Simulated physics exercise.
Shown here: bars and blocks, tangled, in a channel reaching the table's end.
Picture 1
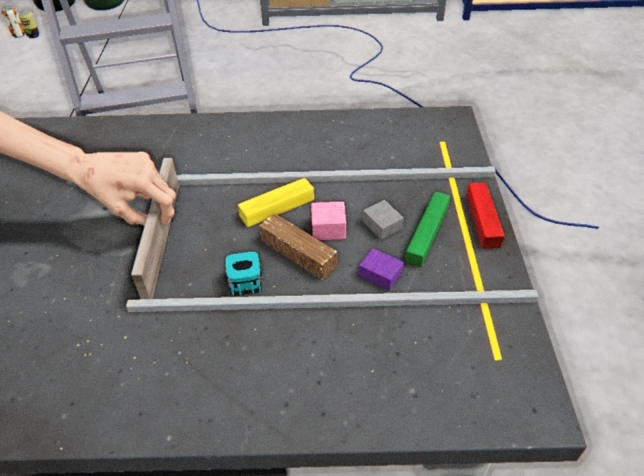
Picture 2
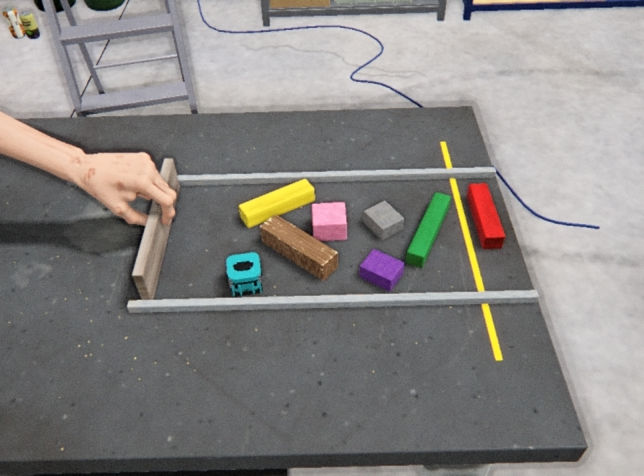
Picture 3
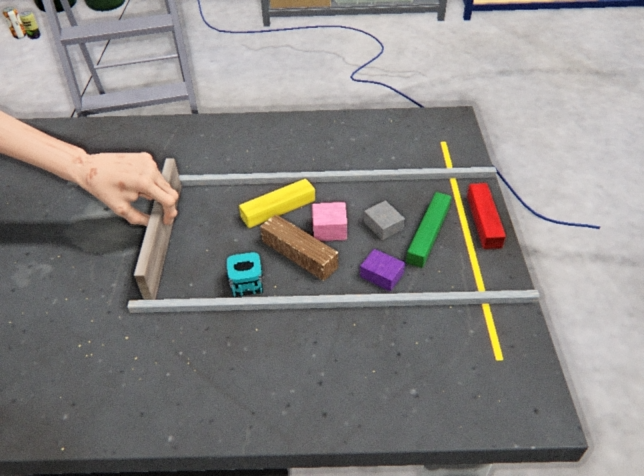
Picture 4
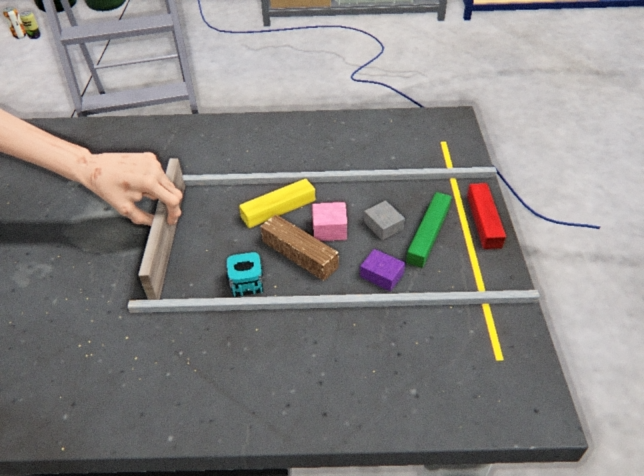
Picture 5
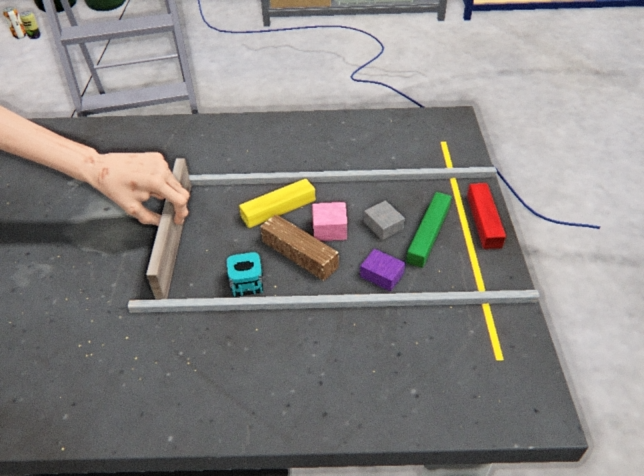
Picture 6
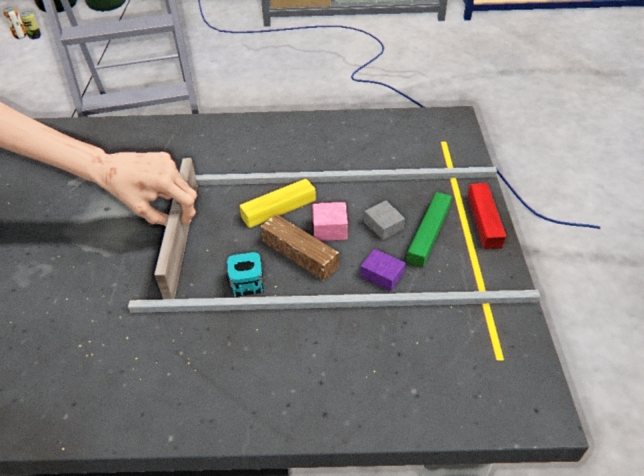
A hand reaches in from the left over a dark speckled tabletop, seen from above at an angle, gripping an upright board between two pale rails. Between them lie a teal object, yellow and brown bars, pink, grey and purple blocks and a green stick, with a red stick beyond yellow tape. The hand slides the board slightly rightward while the pieces and camera stay still.
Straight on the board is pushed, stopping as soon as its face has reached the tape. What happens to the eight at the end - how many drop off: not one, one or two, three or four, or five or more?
The count of those that drop off: Three or four.
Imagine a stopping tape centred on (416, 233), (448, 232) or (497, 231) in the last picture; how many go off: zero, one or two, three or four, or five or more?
Taken in the order given: One or two, 1 or 2, at least five.
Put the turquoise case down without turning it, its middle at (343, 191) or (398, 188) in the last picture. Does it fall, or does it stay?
First place: It does not drop; second place: It goes off the edge.
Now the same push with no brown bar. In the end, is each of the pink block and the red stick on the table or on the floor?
The pink block would remain on top, and the red stick would go down.
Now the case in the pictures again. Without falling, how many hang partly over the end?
Overhang count: 3.
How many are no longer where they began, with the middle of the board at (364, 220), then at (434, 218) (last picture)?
At the first spot the count is 7, and at the second it is 8.
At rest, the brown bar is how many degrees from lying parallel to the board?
Near 35 degrees.
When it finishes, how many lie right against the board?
The count in contact is 3.
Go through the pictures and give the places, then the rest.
In the first frame, red stick (484, 215); green stick (428, 228); grey block (383, 220); board (158, 225); tape (465, 232).
In the second frame, green stick (429, 228); brown bar (299, 247).
In the third frame, grey block (384, 220); purple block (382, 270).
In the fourth frame, red stick (485, 215); pink block (330, 222).
In the fifth frame, green stick (430, 228); yellow stick (278, 203).
In the sixth frame, red stick (486, 215); green stick (430, 228); grey block (384, 220); board (179, 225); tape (467, 232).
Early on, none off yet; red stick at rest near (486, 215); green stick at rest near (430, 228); grey block at rest near (384, 220).
A while later, none off yet; red stick at rest near (486, 215); green stick travelled a little near (446, 222); grey block travelled about its own width near (410, 211).
Further along, none off yet; red stick leaning well over near (527, 222); green stick travelled about its own width near (507, 214); grey block travelled well along near (475, 203).
Finally, the number that fall off is three or four; lost, purple block, grey block, green stick and red stick.
